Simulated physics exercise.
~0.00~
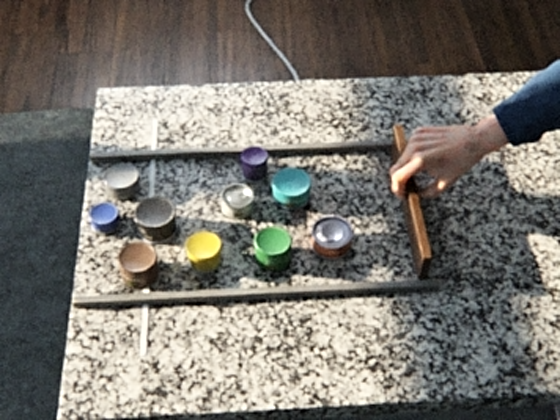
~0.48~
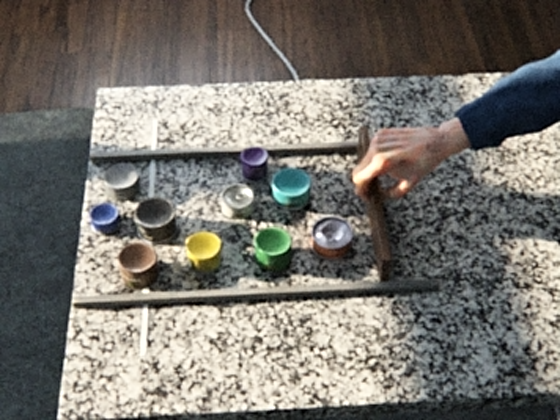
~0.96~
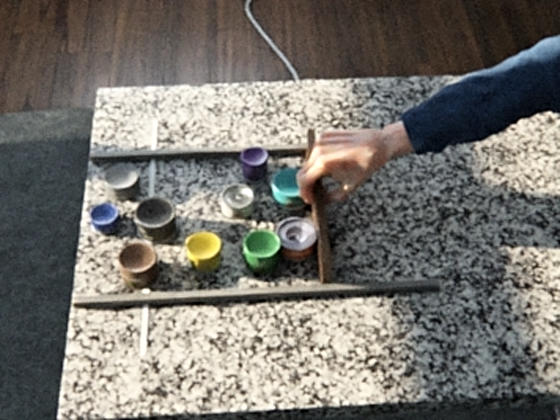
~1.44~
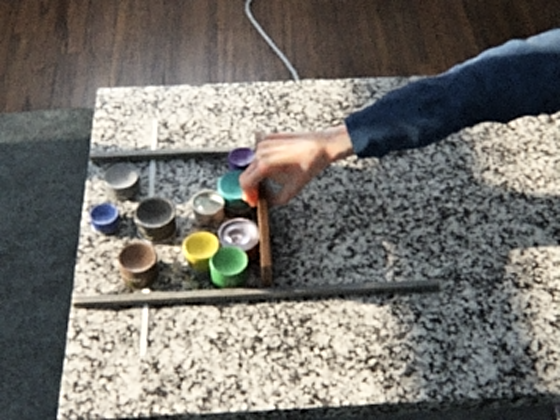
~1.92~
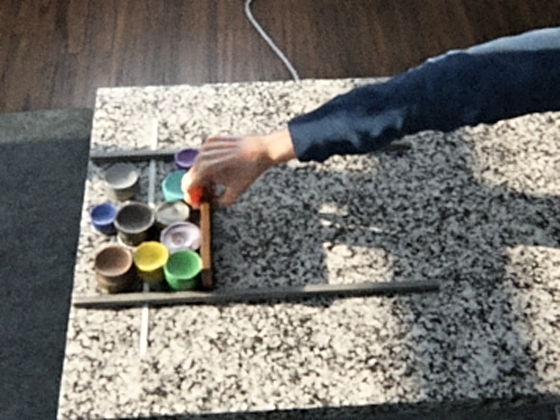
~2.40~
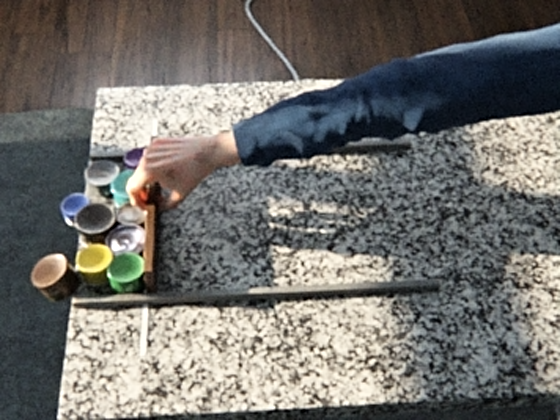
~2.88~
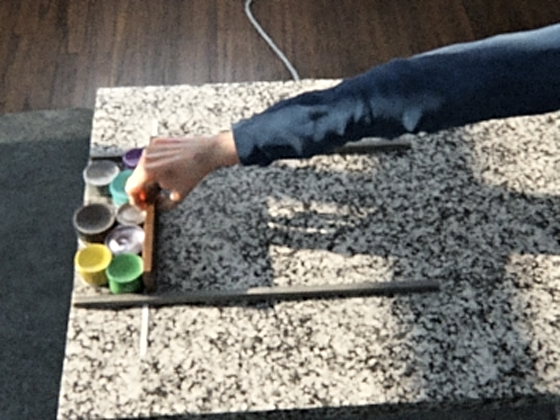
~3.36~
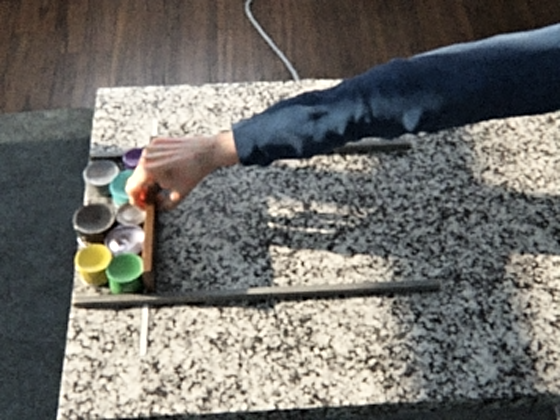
To begin with, a hand holds a wooden board upright between two rails on a speckled tabletop, with small colourful tubs scattered to its left and a pale tape strip near the table's left edge. The hand slides the board left, first meeting the orange-brown tin, then gathering the turquoise, green, purple and yellow ones. The tubs bunch together as the push continues toward the strip. The brown tub and the blue pot are shoved out past the edge and drop out of sight. The board halts by the strip, the remaining tubs packed along the rim, still on the table.
